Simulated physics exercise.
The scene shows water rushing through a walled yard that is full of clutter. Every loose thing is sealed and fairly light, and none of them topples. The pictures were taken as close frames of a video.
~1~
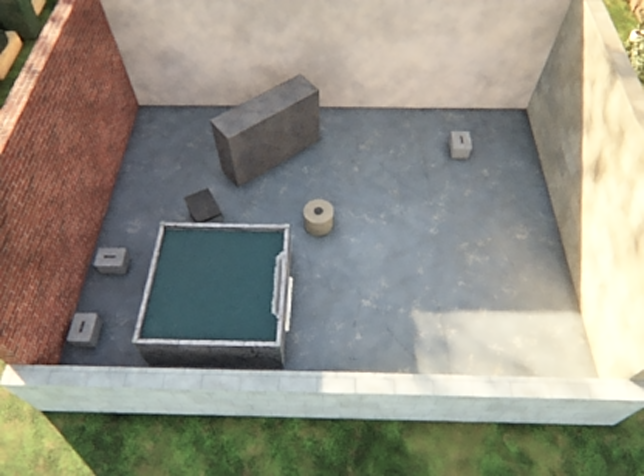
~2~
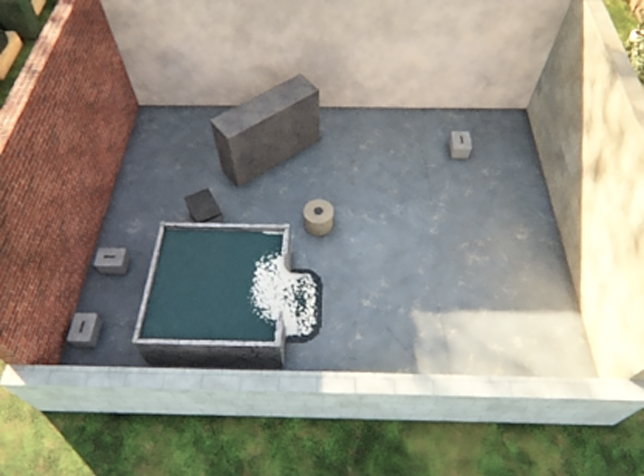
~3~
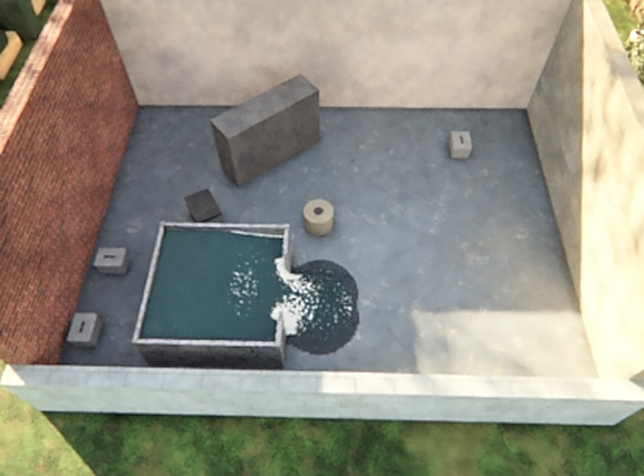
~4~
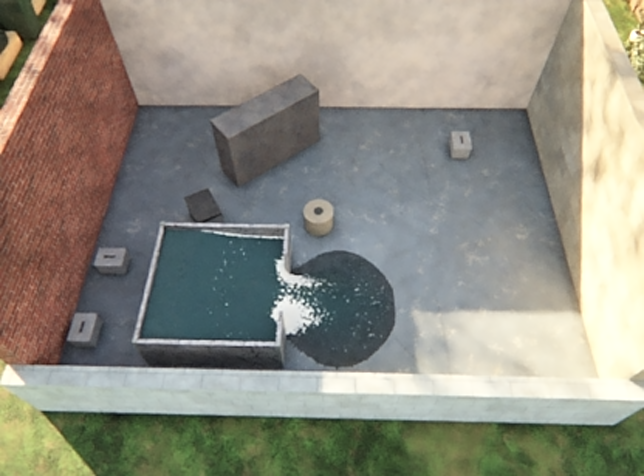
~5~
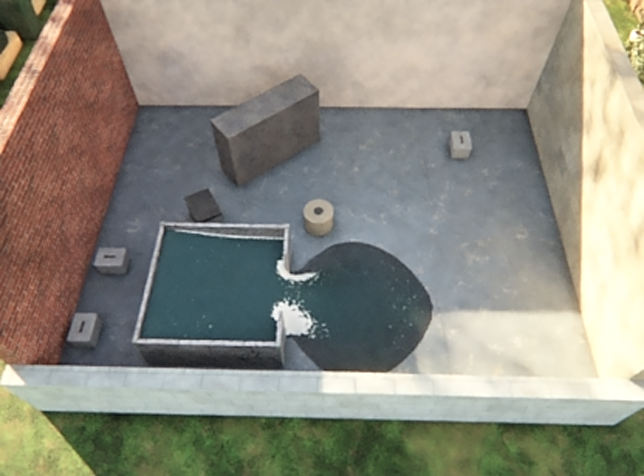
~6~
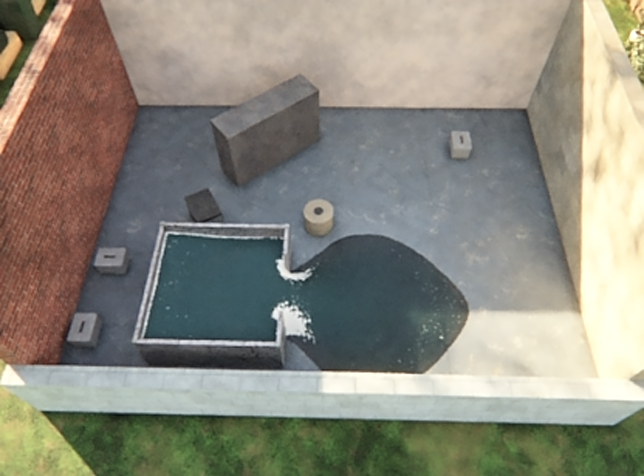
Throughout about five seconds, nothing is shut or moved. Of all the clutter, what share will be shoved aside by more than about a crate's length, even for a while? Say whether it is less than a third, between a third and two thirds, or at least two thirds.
It is less than a third.
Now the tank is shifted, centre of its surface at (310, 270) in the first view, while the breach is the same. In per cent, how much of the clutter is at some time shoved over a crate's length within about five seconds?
Roughly 20 per cent.
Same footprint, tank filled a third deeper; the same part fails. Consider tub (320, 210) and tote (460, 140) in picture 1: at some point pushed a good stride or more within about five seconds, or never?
Here's the rundown: Came up short, then made it that far.
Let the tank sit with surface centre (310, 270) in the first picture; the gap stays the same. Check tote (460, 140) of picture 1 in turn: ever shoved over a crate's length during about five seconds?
Travelled that far.
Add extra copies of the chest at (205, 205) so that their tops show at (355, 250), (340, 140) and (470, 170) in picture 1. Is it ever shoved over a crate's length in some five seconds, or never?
In sequence: Pushed clear, doesn't go far, pushed clear.
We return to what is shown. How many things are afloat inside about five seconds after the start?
The tally stands at 1.
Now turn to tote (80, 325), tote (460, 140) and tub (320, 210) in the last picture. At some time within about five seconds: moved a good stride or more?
Object by object as listed: Falls short, travels that far and falls short.
A moment on, 0 of 5 are well off their spots; 0 afloat.
Next, 0 of 5 are well off their spots; 0 afloat.
Later, 0 of 5 are well off their spots; 0 afloat.
In the end, 1 of 5 are well off their spots, and 1 have been at some point; 1 afloat.
